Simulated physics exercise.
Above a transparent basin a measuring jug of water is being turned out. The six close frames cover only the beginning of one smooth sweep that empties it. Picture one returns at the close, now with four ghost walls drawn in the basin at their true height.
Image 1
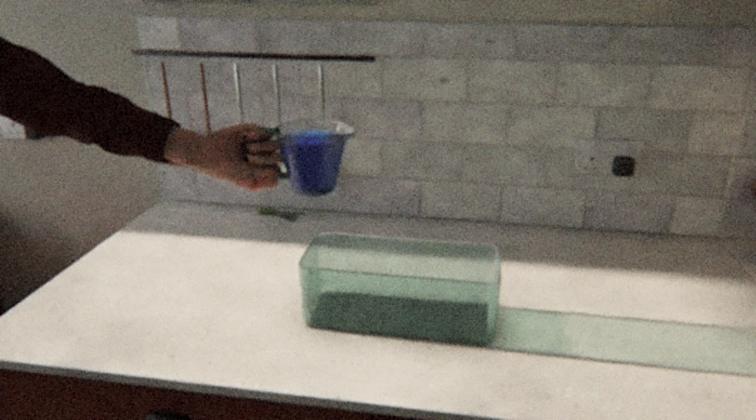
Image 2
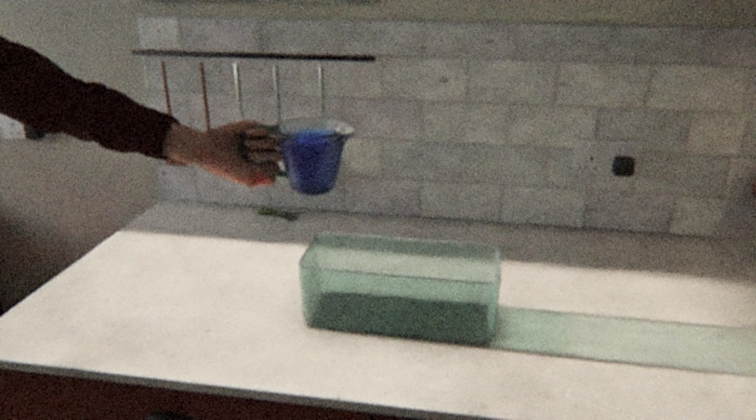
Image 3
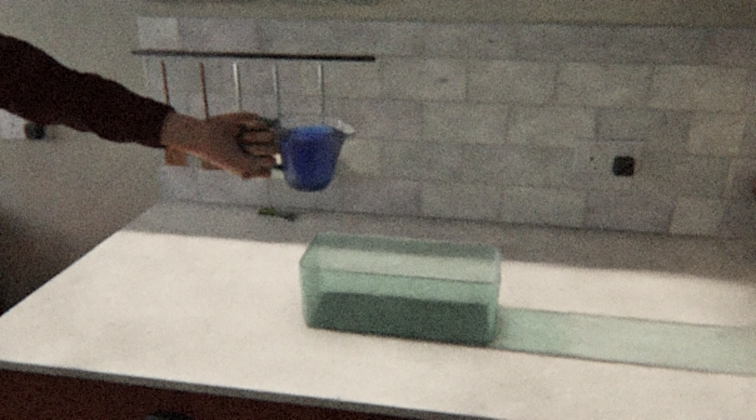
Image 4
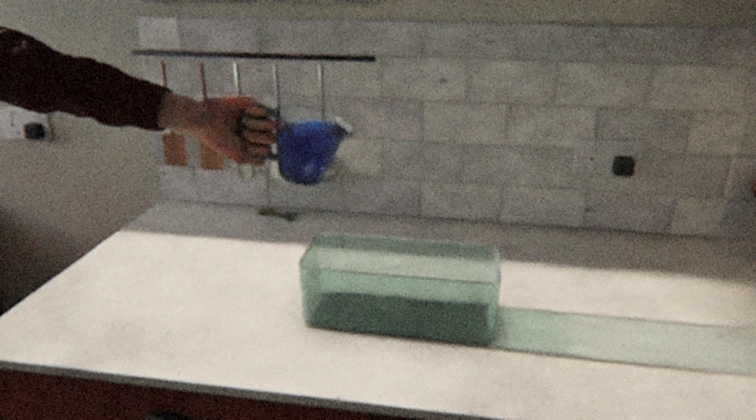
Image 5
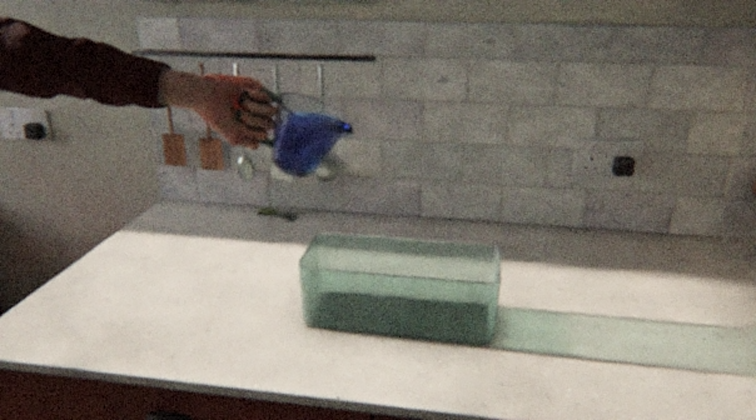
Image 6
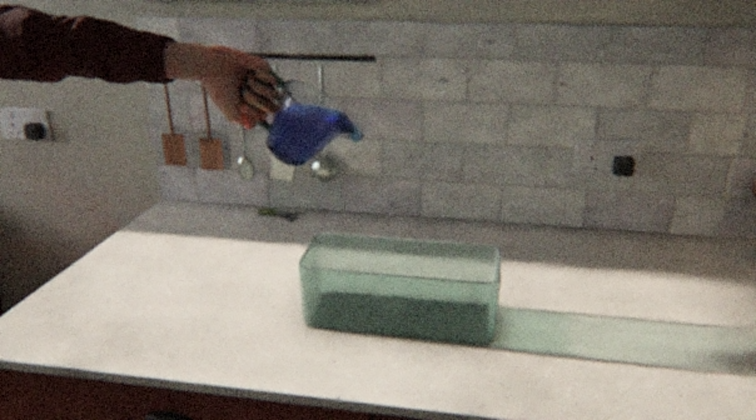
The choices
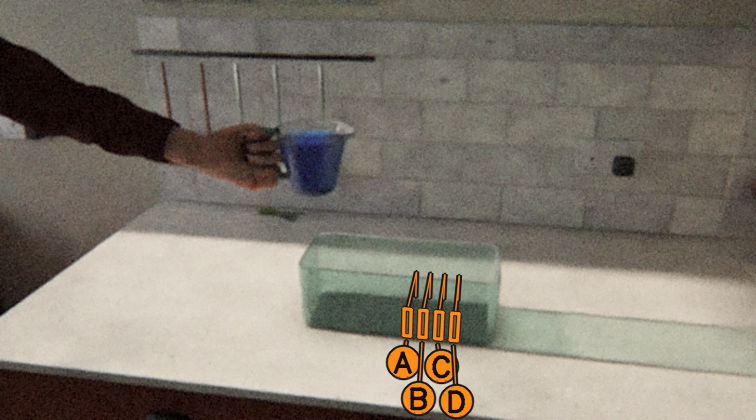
The clip shows a hand holding a measuring jug of blue liquid above a clear, green-tinted basin on a pale countertop, first upright, then tilting it steadily to the right until liquid reaches just over the lip.
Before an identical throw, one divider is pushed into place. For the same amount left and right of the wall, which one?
Take B.
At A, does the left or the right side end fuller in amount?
The right one.
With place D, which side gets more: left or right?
More ends on the left.
On the marked copy, A at (406, 341); B at (422, 342); C at (437, 344); D at (453, 345).
With A, about 14 % ends left of the wall and 82 % right of it; 5 % is lost outside.
With B, about 42 % ends left of the wall and 55 % right of it; 3 % is lost outside.
With C, about 87 % ends left of the wall and 5 % right of it; 8 % is lost outside.
With D, about 89 % ends left of the wall and 4 % right of it; 7 % is lost outside.
